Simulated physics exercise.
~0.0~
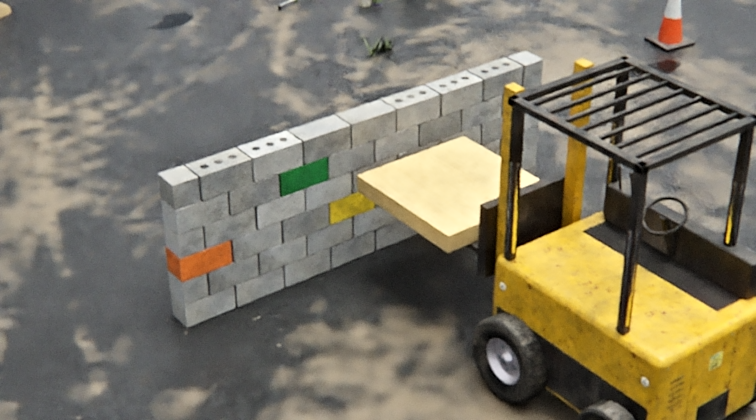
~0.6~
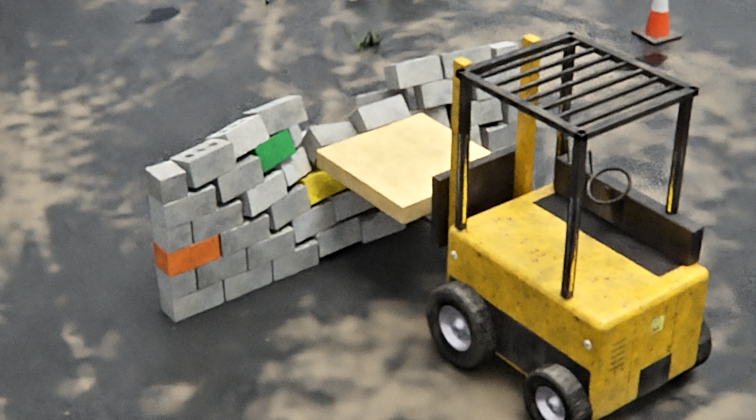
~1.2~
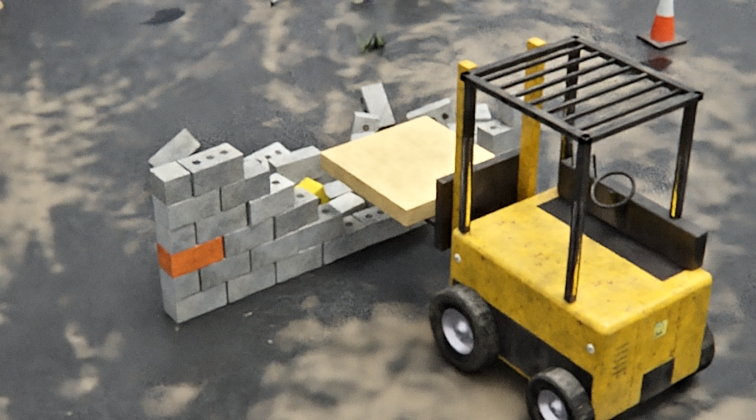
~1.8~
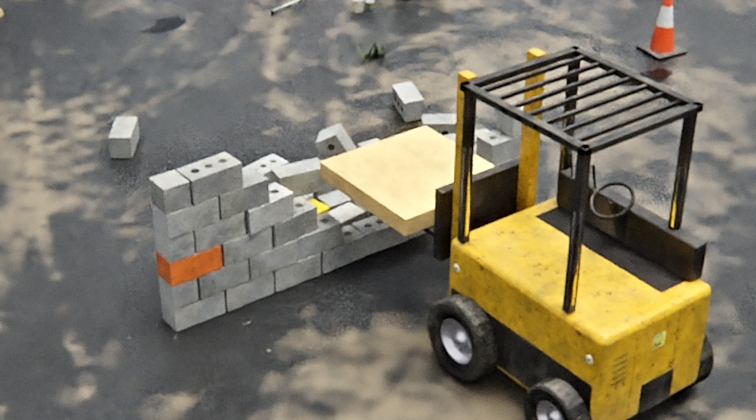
A yellow lift truck with a black roof cage stands at the right of a dark, patchy paved yard, seen from above, holding a pale, flat case against a grey block wall. The wall runs from the left toward the back, with orange, green and yellow blocks in it, and a traffic cone stands behind. The truck pushes the case leftward into the wall, and the upper blocks buckle and tilt. Then the truck stops while blocks topple behind the wall, the green one dropping from sight and the yellow one tipping over. The left end stays standing, its orange block still in place.
